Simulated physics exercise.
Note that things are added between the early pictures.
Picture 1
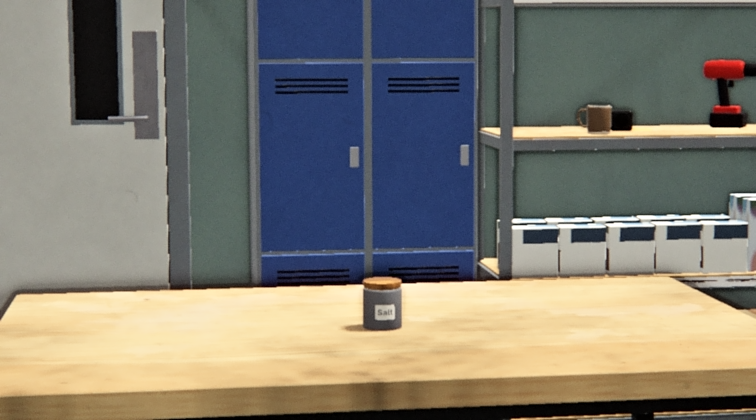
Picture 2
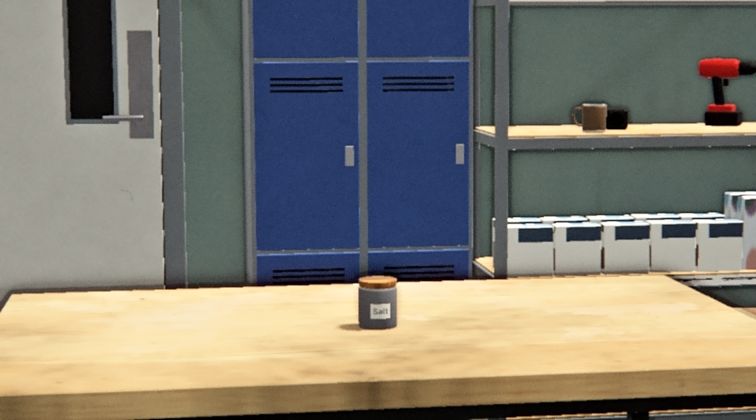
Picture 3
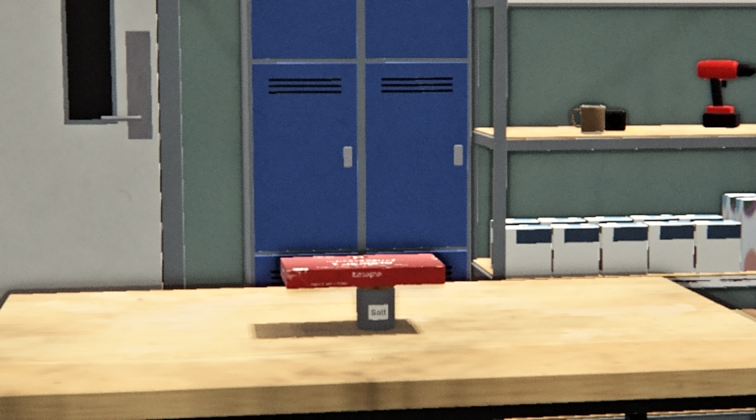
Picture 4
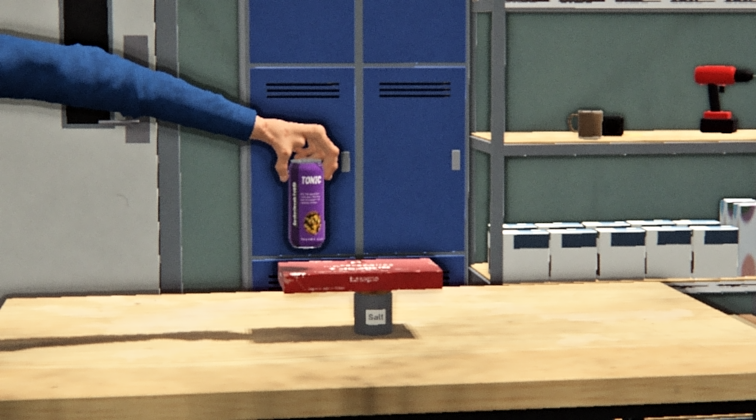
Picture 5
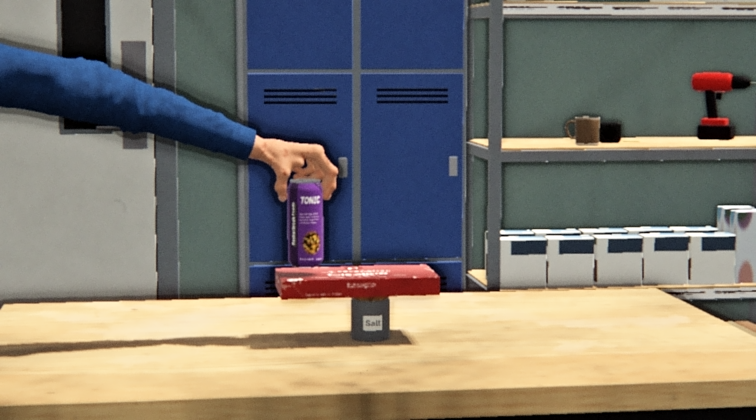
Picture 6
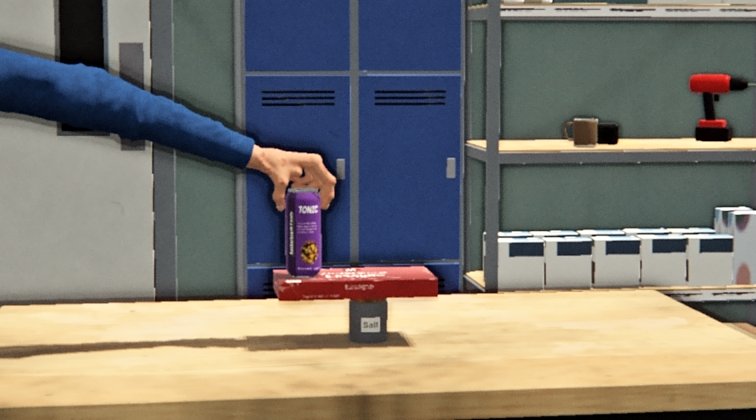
In the video, a small jar labelled salt stands on a wooden table, then a red packet appears lying across its top. A hand reaches in from the left and lowers a purple can onto the packet's left side.
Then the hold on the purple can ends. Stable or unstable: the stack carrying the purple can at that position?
Sure enough, it doesn't last, sadly.
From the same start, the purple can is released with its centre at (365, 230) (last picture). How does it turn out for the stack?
Result: The stack stays stable.
Then, 0.40 s after the last picture, purple can now fallen; red packet tipped 40° from how it was.
Then, 0.60 s after the last picture, red packet tipped 28° from how it was.
Then, 0.70 s after the last picture, red packet now fallen; grey jar slid a little.
Then, 1.10 s after the last picture, grey jar slid a little.
By the end, fallen, red packet and purple can; grey jar in place. The stack loses its balance.
